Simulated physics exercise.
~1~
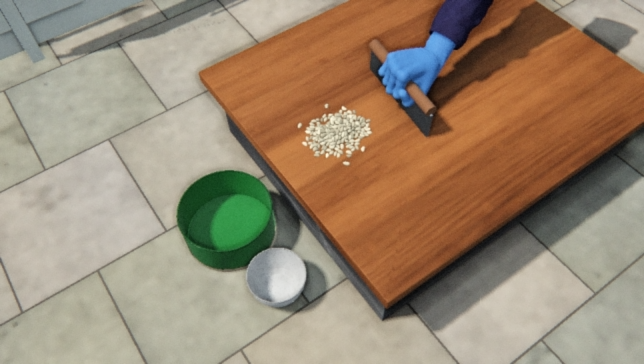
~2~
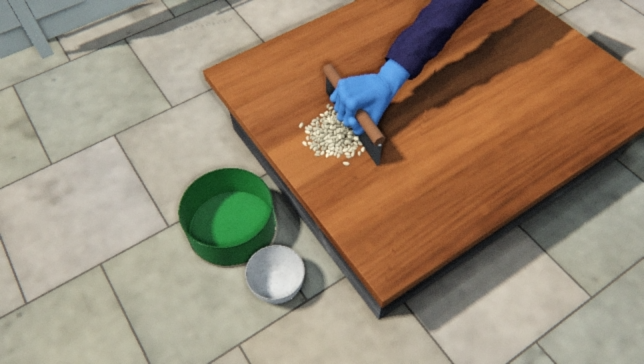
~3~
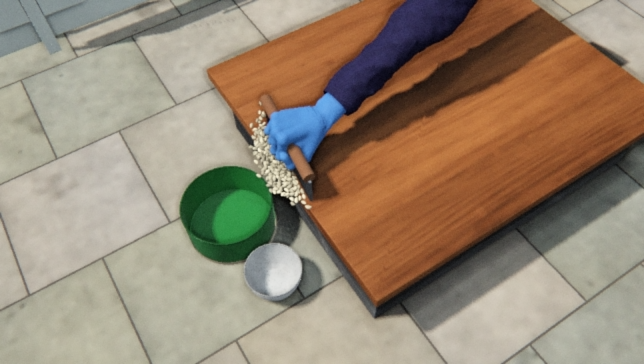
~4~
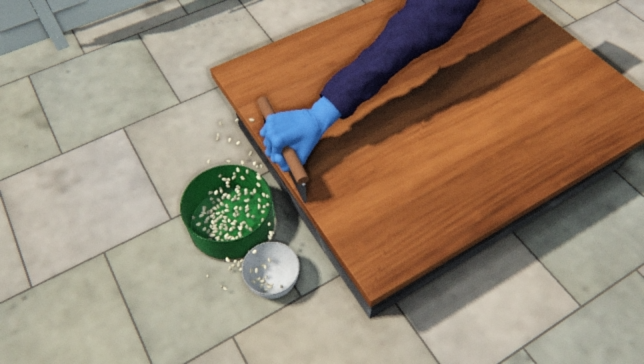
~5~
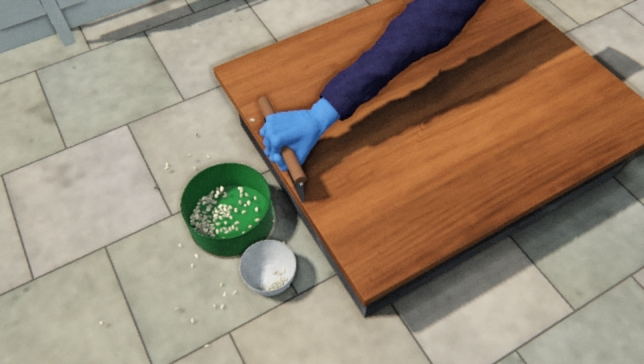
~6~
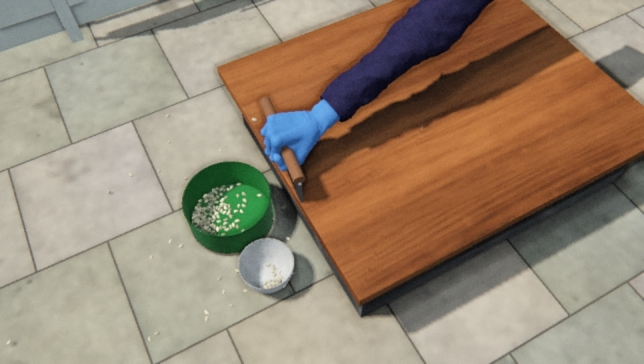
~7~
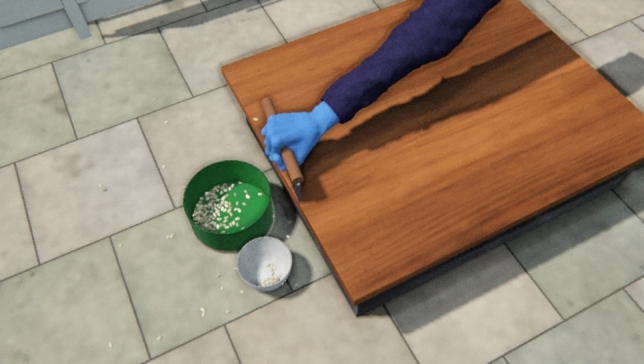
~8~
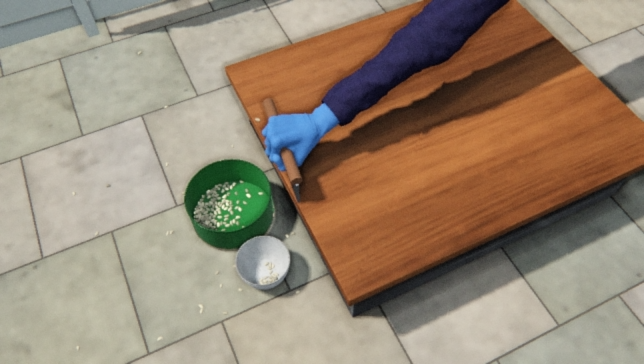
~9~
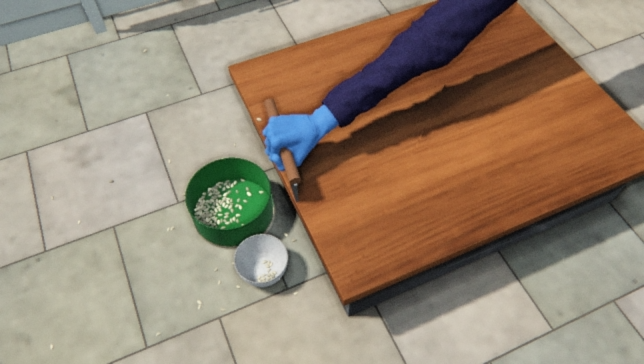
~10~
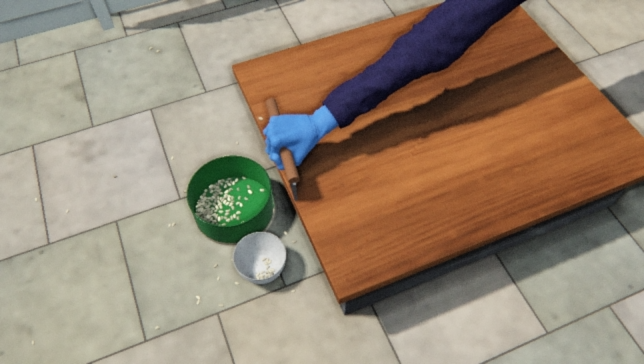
Gloved hand pushing white beans off a wooden tabletop with a scraper, most landing in a green pot, some scattering outside.
